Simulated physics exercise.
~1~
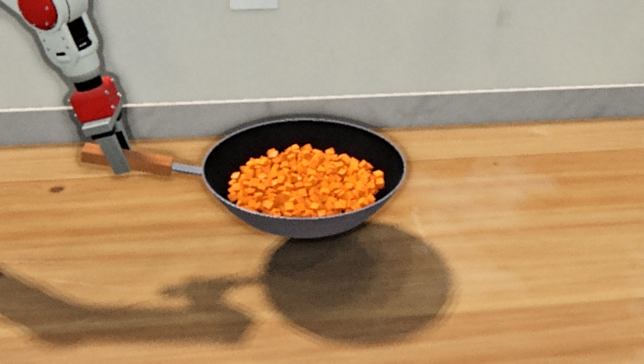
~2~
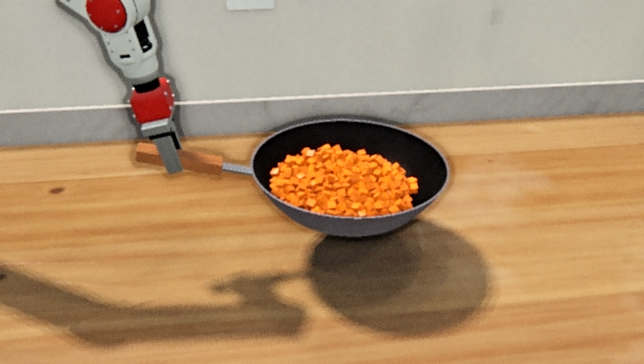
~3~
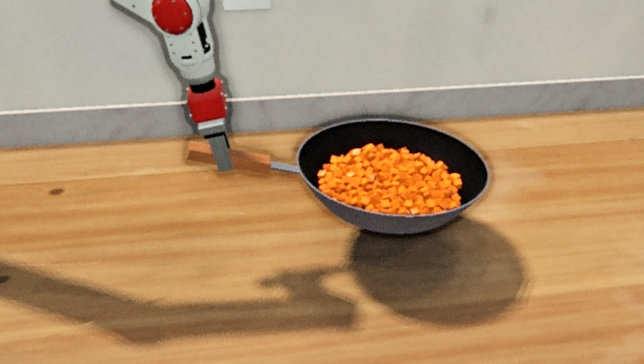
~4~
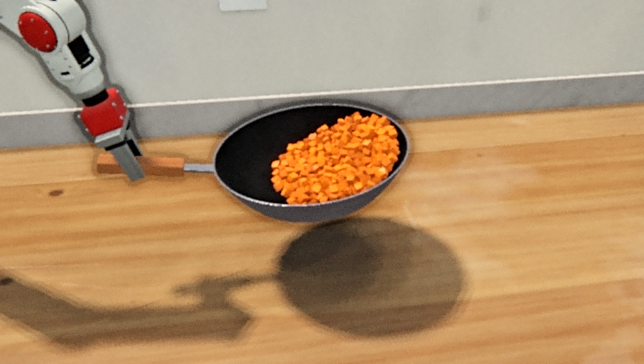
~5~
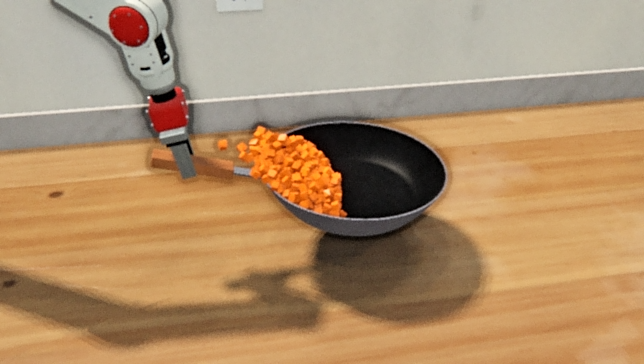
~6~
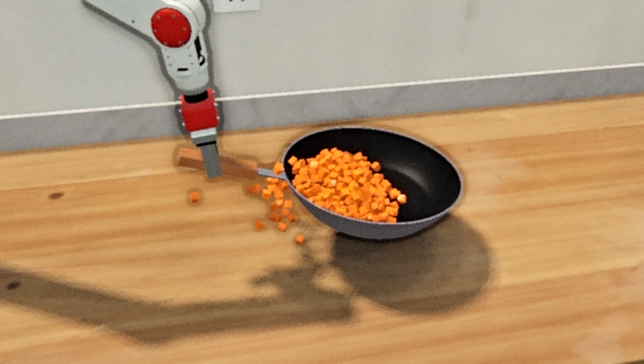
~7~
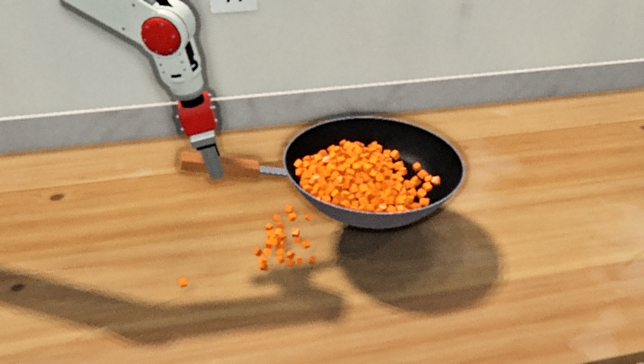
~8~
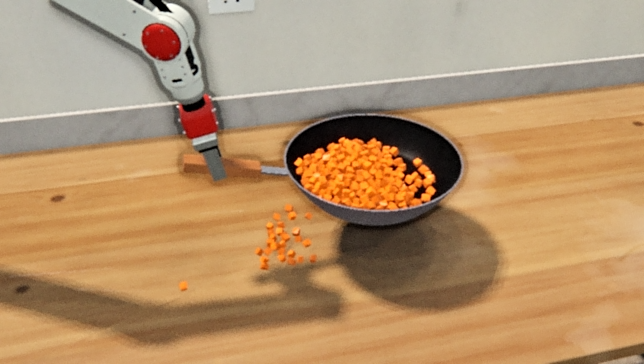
To begin with, a red and white robot arm holds a dark frying pan heaped with small orange cubes above a wooden counter, its shadow falling below. The arm carries the pan to the right, then draws it back left, and the cubes bunch toward the far right side. As the pan moves right again, the heap slides to the handle side and some cubes spill over the rim. They drop onto the counter while the rest spread back across the pan. Finally the pan hangs still, mostly full, with a small scatter of cubes lying beneath the handle.
